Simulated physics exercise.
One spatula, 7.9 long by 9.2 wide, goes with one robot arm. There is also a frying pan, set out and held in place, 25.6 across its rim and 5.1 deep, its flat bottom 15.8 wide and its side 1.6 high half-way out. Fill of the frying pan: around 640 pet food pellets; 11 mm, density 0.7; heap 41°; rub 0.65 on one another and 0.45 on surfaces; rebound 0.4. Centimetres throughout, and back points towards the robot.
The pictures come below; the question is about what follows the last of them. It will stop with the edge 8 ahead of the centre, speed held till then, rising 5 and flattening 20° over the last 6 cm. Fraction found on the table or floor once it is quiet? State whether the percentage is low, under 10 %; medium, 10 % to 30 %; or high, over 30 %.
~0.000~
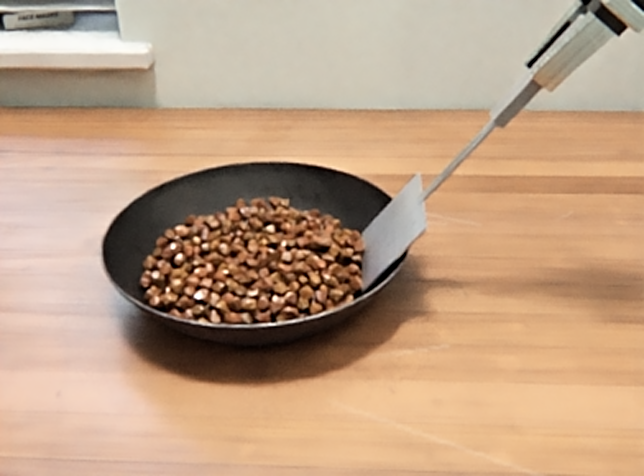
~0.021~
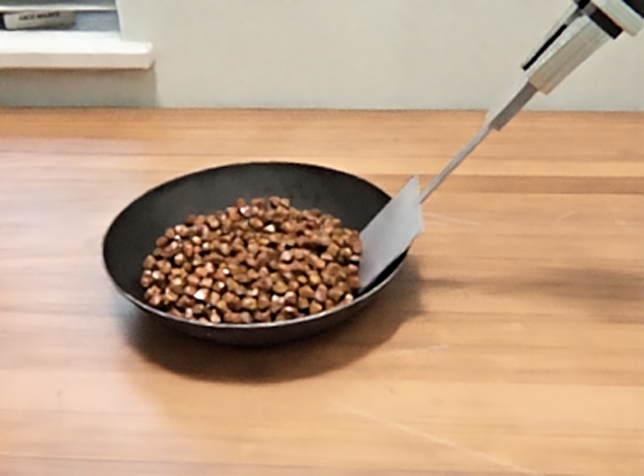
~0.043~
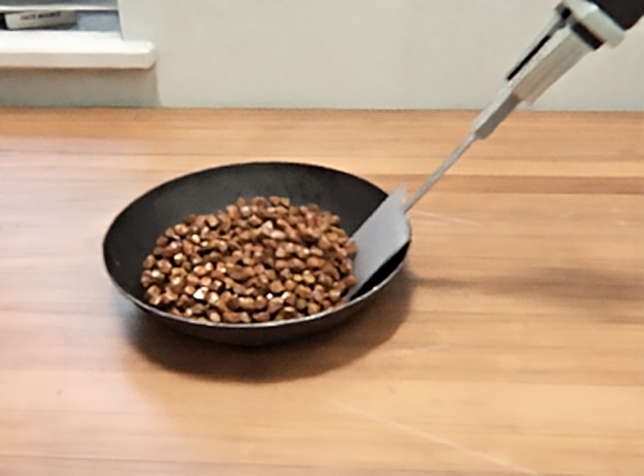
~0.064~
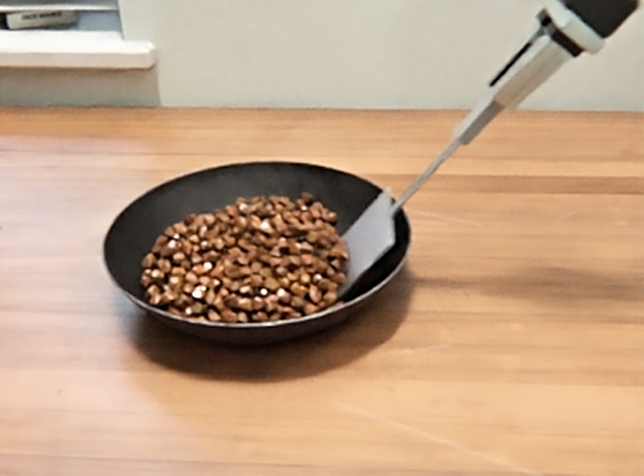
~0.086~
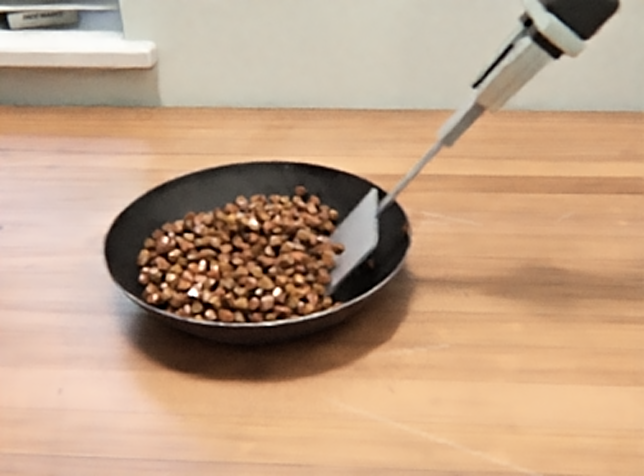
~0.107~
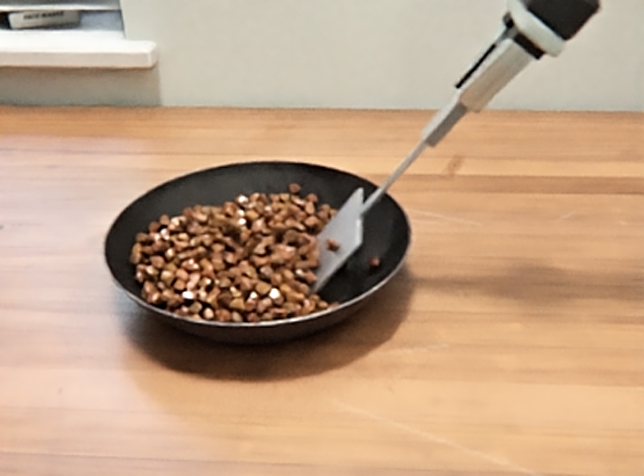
The percentage is medium.
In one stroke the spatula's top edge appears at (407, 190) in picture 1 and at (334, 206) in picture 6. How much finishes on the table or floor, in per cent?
It comes to something like 25 %, give or take.
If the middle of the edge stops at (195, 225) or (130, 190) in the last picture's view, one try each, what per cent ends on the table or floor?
First try roughly 0 percent, second roughly 40 percent.
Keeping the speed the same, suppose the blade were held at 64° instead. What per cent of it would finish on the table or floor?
Near 20 %.
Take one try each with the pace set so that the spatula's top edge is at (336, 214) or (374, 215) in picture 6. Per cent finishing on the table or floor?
Close to 25 per cent in the first try and close to 15 per cent in the second.
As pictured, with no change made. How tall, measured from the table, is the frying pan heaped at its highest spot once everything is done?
6.5 cm.
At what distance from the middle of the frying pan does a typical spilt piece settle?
The answer is around 20 cm.
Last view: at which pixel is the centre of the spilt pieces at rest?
Roughly (61, 266).
After 0.18 s, sloping 53°, highest piece 25 above the table; 637 in the frying pan, 1 on the blade or in flight.
After 0.25 s, sloping 44°, highest piece 33 above the table; 635 in the frying pan, 3 on the blade or in flight.
After 0.49 s, sloping 33°, highest piece 22 above the table; 516 in the frying pan, 112 on the table or floor, 10 on the blade or in flight.
After 1.54 s, sloping 33°, highest piece 6 above the table; 514 in the frying pan, 124 on the table or floor.
At rest, 514 in the frying pan, 124 on the table or floor. That is 19 % on the table or floor.
